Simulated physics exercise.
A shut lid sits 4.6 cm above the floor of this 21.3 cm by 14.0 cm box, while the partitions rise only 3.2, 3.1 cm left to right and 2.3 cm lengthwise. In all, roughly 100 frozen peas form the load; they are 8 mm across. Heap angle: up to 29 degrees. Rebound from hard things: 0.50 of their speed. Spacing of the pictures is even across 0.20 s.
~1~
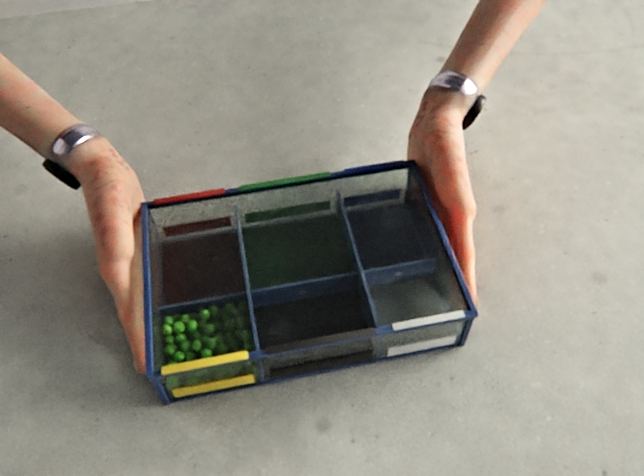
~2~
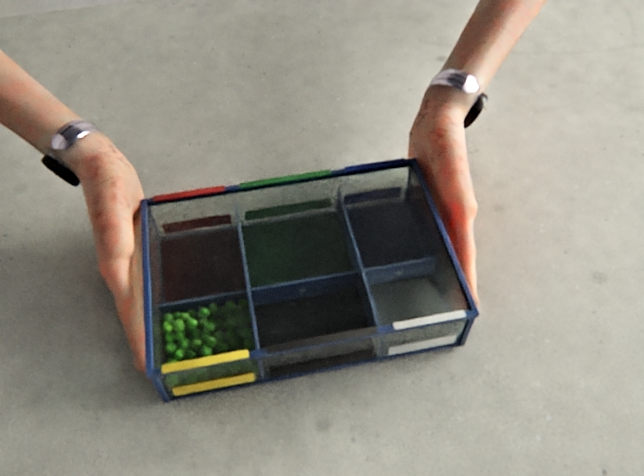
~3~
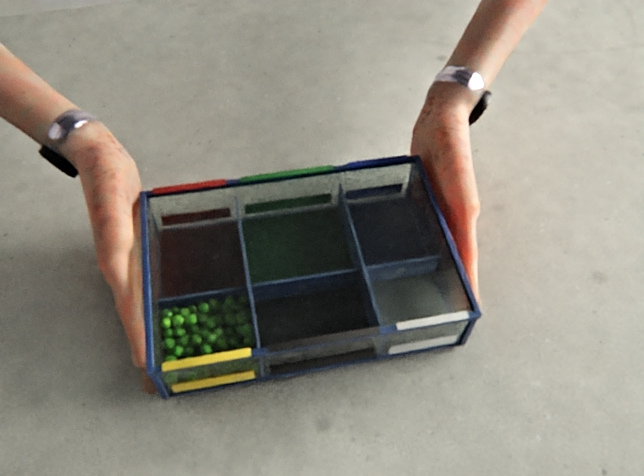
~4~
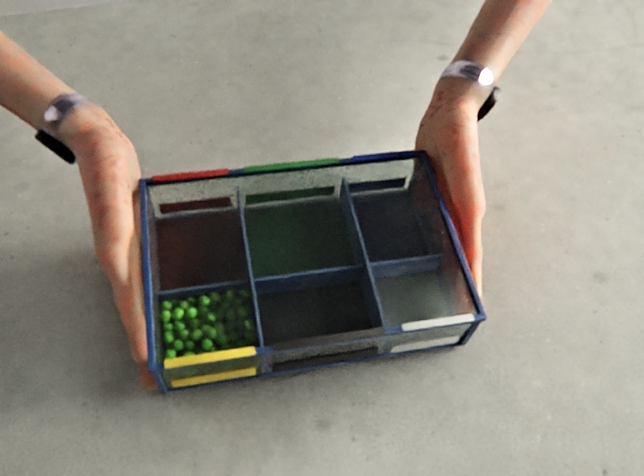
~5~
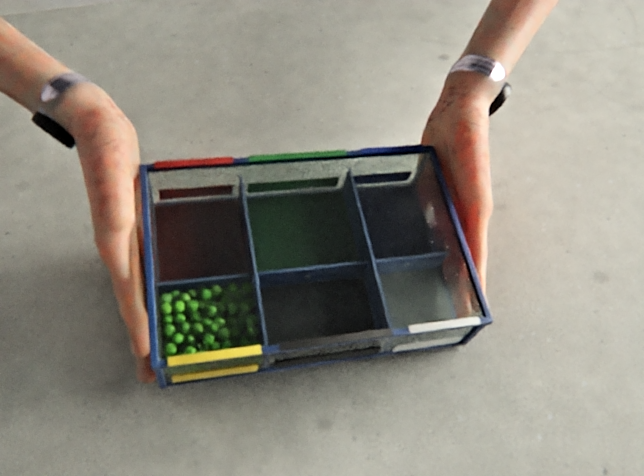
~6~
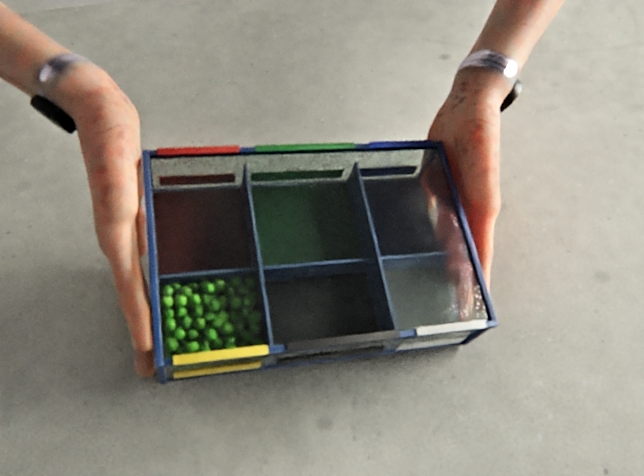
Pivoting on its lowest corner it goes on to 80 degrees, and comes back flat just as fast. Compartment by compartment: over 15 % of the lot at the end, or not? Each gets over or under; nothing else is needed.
Red compartment ends under. Blue compartment ends under. Green compartment ends under. Yellow compartment ends over. White compartment ends under. Black compartment ends under.
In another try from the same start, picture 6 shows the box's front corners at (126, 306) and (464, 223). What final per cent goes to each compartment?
By the end red holds 55%, blue holds 0%, green holds 0%, yellow holds 45%, white holds 0% and black holds 0%.
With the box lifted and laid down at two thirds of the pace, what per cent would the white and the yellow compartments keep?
In that case white would keep 0 % and yellow would keep 95 %.
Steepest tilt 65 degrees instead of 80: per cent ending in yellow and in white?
Yellow: 95 per cent; white: 0 per cent.
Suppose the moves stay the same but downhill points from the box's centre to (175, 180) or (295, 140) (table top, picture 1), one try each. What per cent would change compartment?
Near 50 and 55 percent, in that order.
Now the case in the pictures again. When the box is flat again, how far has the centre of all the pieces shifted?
It shifts some 1.5 cm.
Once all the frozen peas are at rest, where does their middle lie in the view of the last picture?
When it all comes to rest, the middle is near (227, 355).
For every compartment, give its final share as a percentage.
The red one ends with 0, blue 0, green 0, yellow 95, white 0 and black 5 per cent.
Then, 0.65 s after the last picture, tilt 80 degrees; yellow 95 %.
Then, 1.09 s after the last picture, tilt 34 degrees; yellow 95 %, black 5 %.
Then, 1.60 s after the last picture, tilt 0 degrees; yellow 95 %, black 5 %.
In the end, red 0 %, blue 0 %, green 0 %, yellow 95 %, white 0 %, black 5 %.
